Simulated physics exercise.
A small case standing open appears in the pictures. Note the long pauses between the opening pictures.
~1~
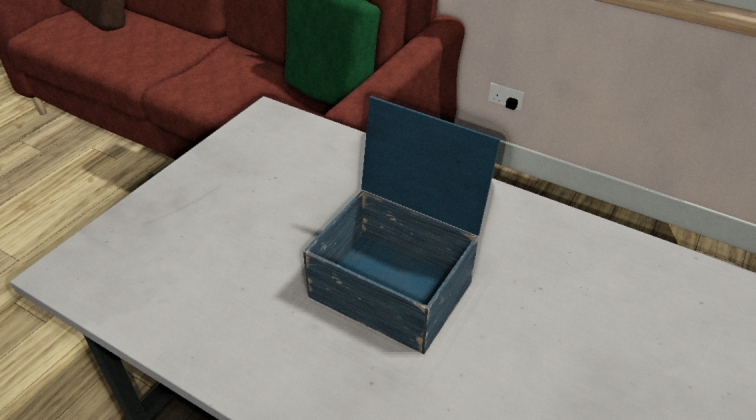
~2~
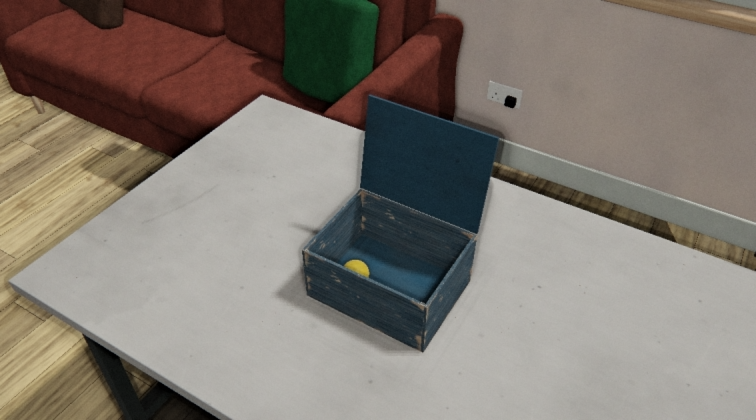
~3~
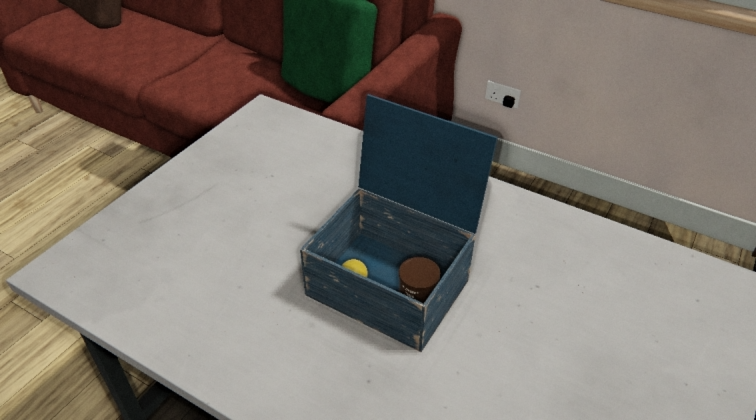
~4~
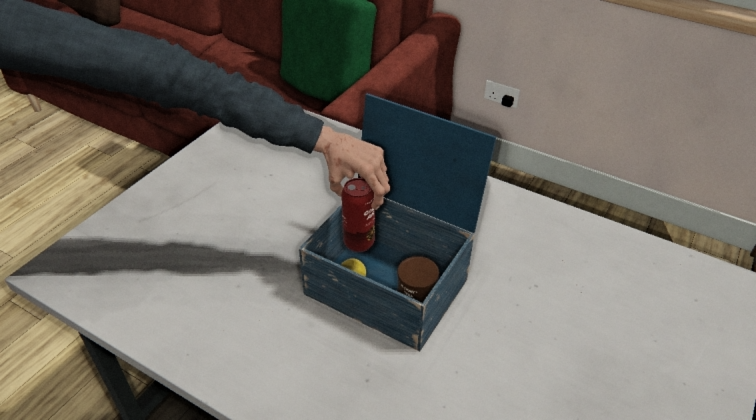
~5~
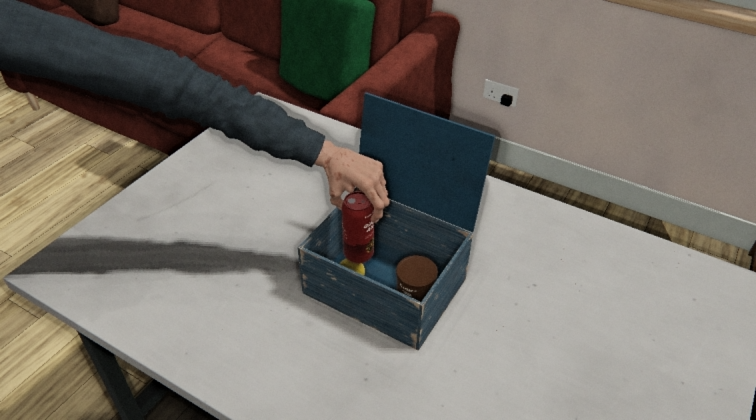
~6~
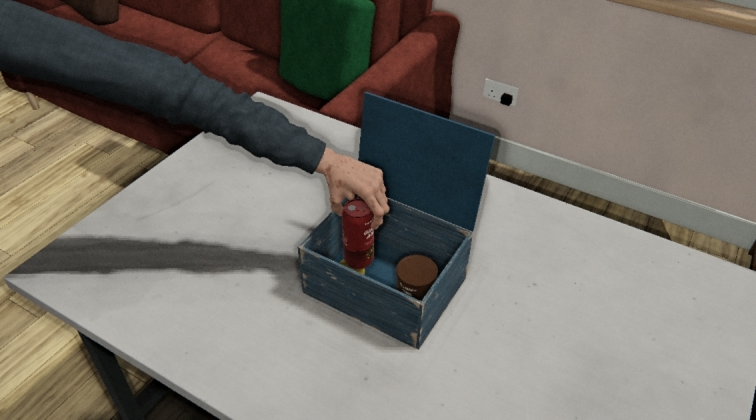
On a pale table near a red sofa, an open blue box was empty, then held a yellow ball, then also a brown-lidded jar, before a hand lowered a red can into it.
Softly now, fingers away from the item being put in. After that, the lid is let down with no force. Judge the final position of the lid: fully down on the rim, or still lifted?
I expect the lid to settle fully.
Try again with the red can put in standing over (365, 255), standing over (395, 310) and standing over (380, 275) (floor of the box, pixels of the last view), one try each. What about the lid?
Try one: The lid remains open; try two: It comes all the way down; try three: It remains open.
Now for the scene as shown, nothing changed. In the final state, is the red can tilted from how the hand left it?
In the end, it winds up askew.
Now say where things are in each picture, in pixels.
In the first picture, the last thing is not in view yet.
In the second picture, the last thing is not in view yet.
In the third picture, the last thing is not in view yet.
In the fourth picture, still above its spot; red can (358, 217).
In the fifth picture, still above its spot; red can (358, 229).
In the sixth picture, in place under the hand; red can (358, 235).
Then, 0.60 s after the last picture, red can on its side near (391, 278); yellow lemon rolled about its own width; brown tin slid a little.
Then, 1.70 s after the last picture, lid 51° above the rim; red can on its side near (391, 277); yellow lemon rolled a little; brown tin slid a little.
At rest, lid shut; tipped over in the box, red can; the other 2 in place. Seen from the same camera at the end, red can near (390, 277).
